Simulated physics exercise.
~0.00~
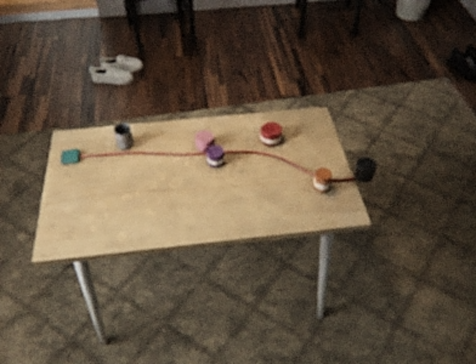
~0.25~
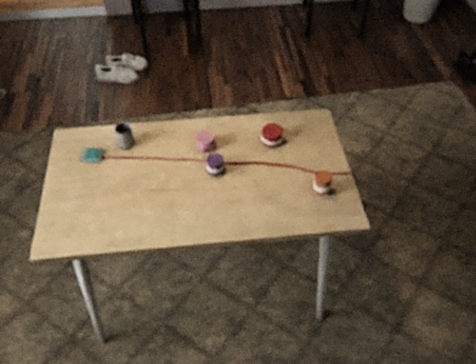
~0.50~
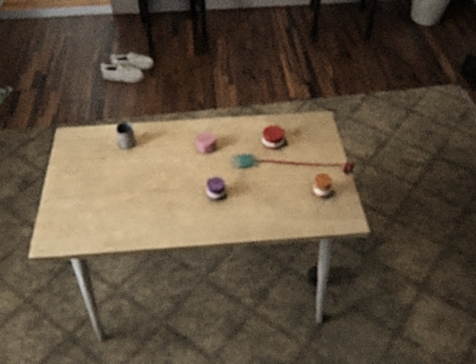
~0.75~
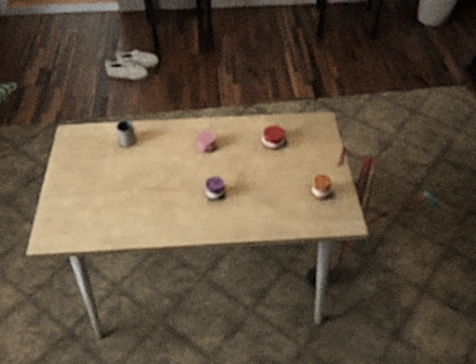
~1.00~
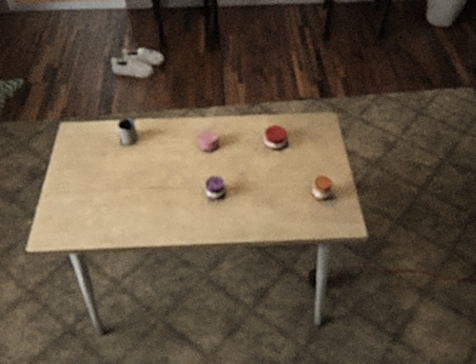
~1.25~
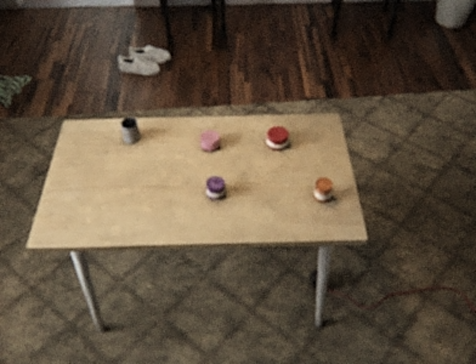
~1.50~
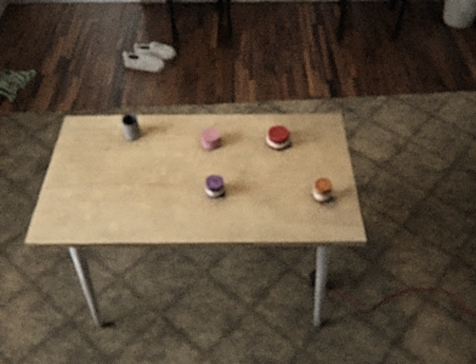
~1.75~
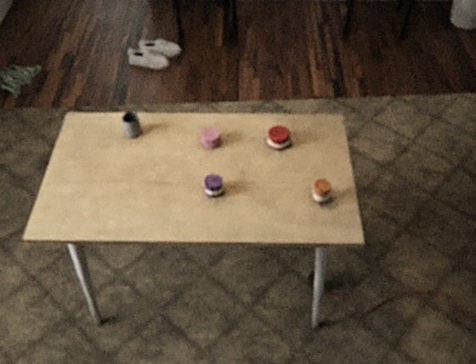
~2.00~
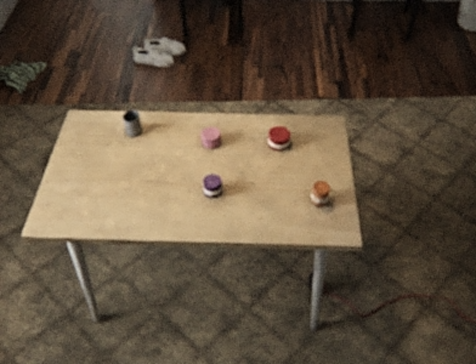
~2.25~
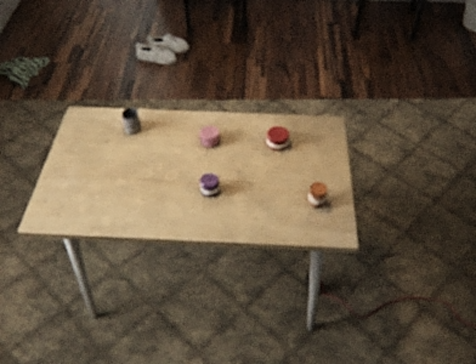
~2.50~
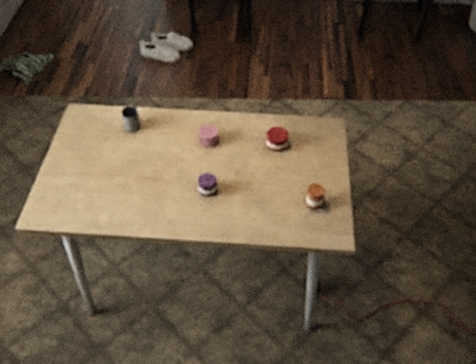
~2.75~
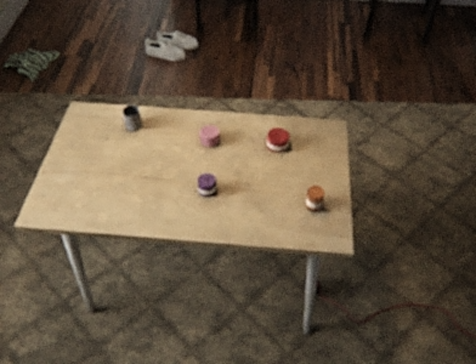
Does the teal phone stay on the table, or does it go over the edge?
The teal phone goes over the edge. It slides to the right across the tabletop behind the cable and drops off the right side.
